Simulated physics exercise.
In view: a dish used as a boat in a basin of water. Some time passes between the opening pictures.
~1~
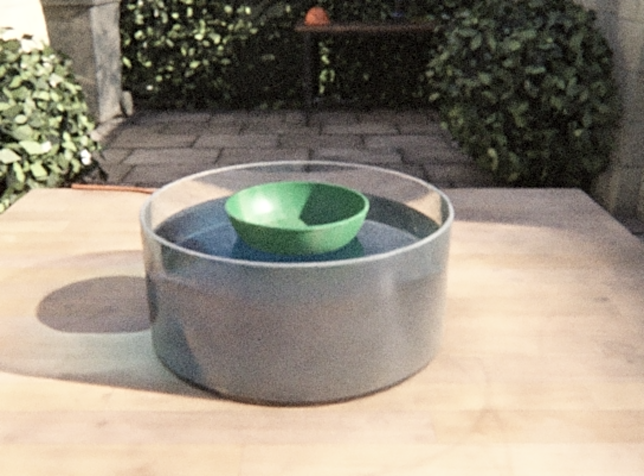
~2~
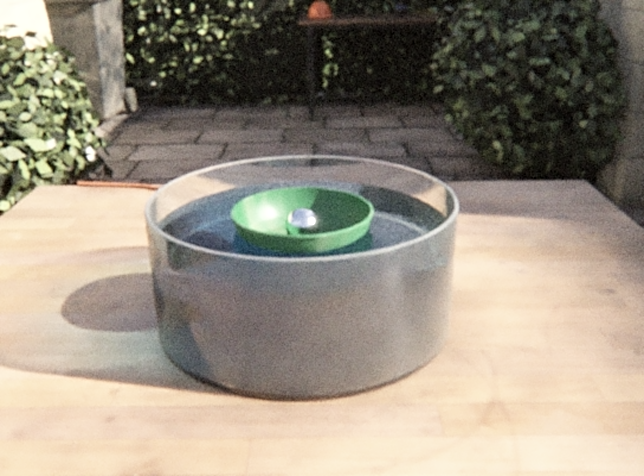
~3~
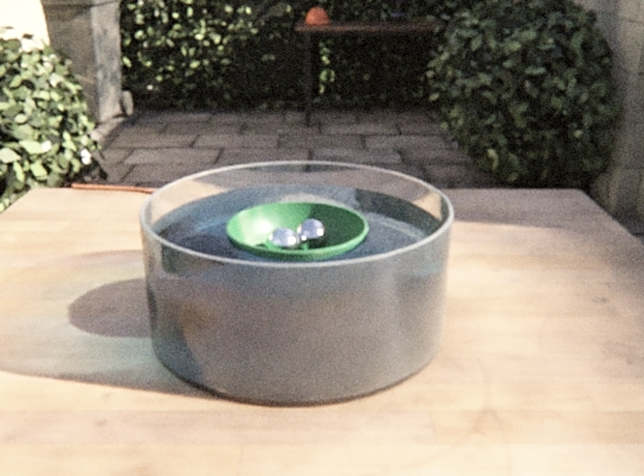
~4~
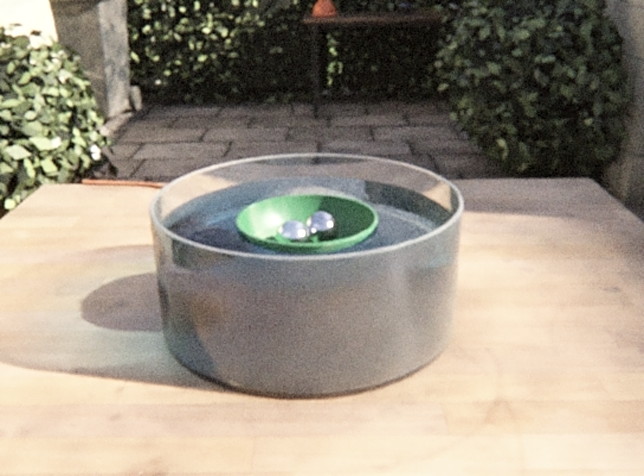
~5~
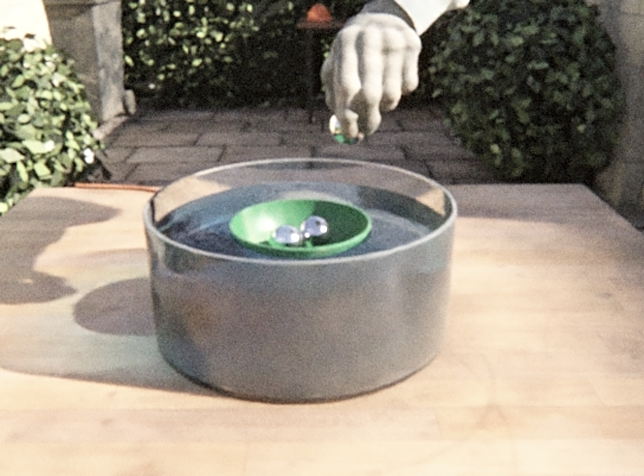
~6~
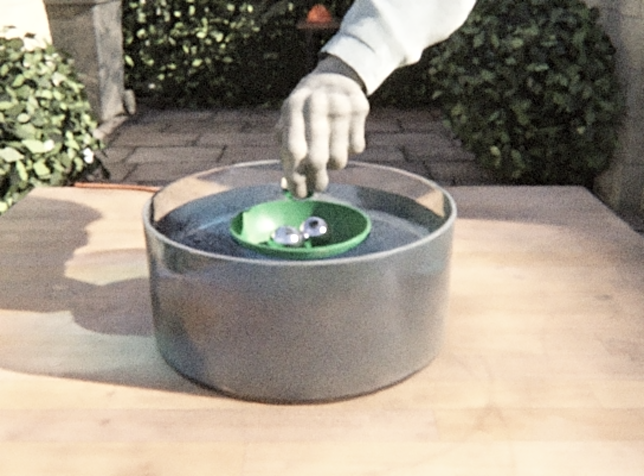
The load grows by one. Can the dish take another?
The dish goes under.
A moment on, the steel ball is in and the dish dips.
Further on, water pours in over its edge.
When it is over, the dish lies on the bottom with its load.
